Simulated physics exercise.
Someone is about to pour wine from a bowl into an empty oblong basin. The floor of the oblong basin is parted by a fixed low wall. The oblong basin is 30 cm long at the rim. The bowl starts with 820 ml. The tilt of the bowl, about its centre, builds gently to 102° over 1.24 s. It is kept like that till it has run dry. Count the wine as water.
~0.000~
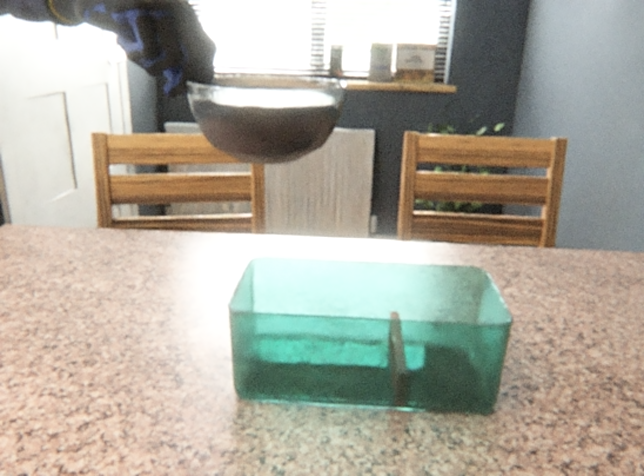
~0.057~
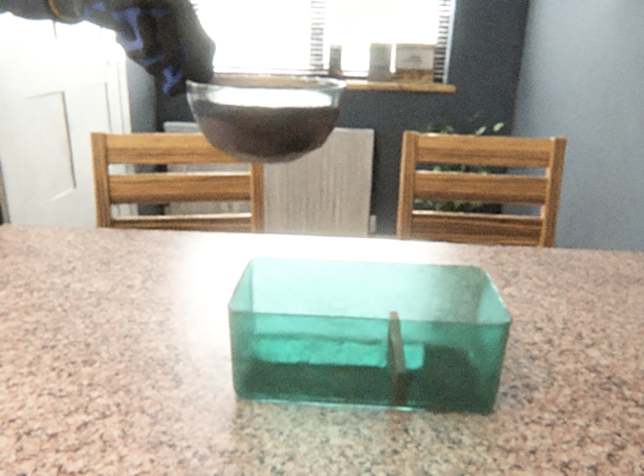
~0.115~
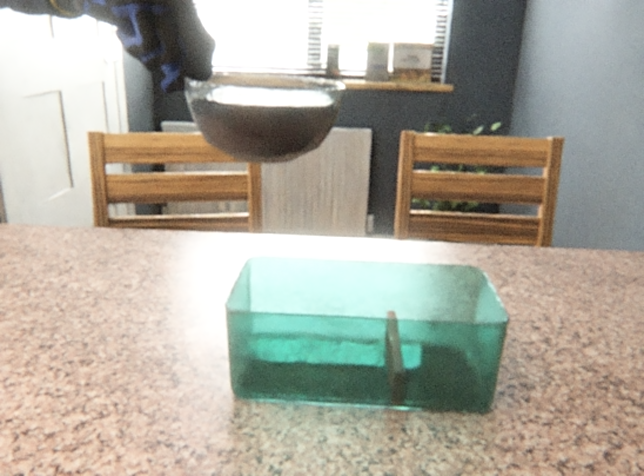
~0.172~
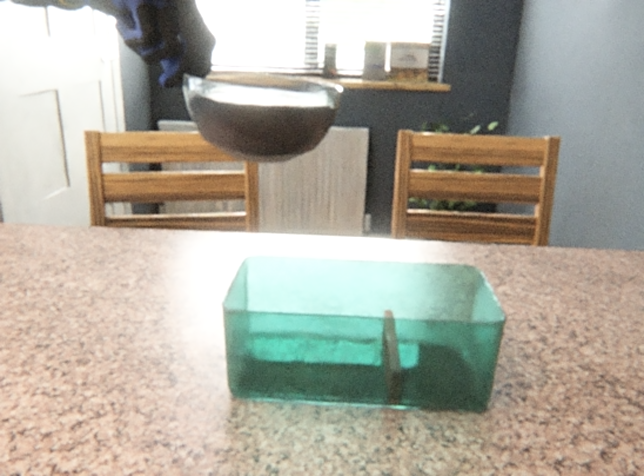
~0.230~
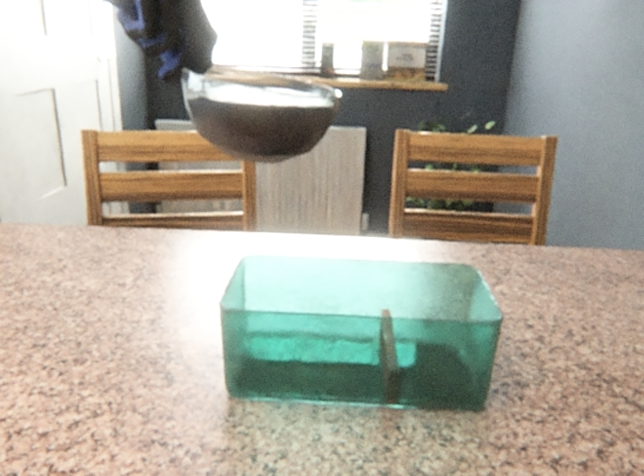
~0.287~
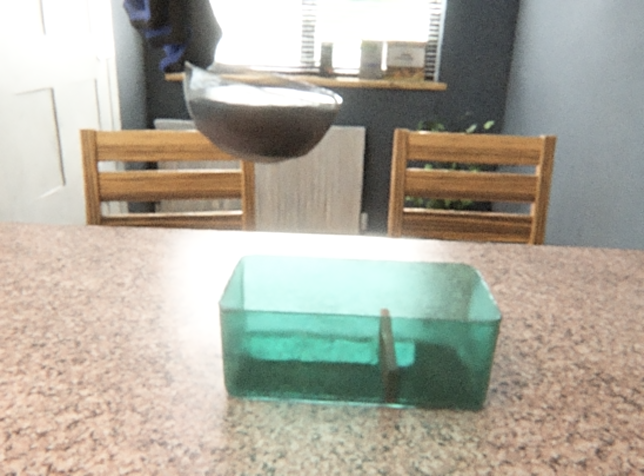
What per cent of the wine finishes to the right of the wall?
About 56 per cent.
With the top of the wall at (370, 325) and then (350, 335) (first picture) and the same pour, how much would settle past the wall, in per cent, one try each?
In turn about 80 and 90 per cent.
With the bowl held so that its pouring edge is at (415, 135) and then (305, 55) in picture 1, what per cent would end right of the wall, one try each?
In turn about 75 and 10 per cent.
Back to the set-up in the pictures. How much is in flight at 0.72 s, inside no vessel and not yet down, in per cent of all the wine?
Near 38 in a hundred.
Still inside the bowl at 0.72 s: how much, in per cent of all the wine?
About 48 per cent.
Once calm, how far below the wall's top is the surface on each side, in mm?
Left about 32 mm, right about 14 mm.
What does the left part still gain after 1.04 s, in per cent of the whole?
Some 14 per cent.
After 0.72 s the tilt is 64° and 48 per cent is still to pour, 5 is left of the wall and 9 right of it.
After 1.04 s the tilt is 96° and 4 per cent is still to pour, 29 is left of the wall and 55 right of it.
After 1.38 s the tilt is 102° and 0 per cent is still to pour, 43 is left of the wall and 56 right of it.
After 1.74 s the tilt is 102° and 0 per cent is still to pour, 43 is left of the wall and 56 right of it.
In the end 43 per cent lies left of the wall, 56 right of it and 2 outside.
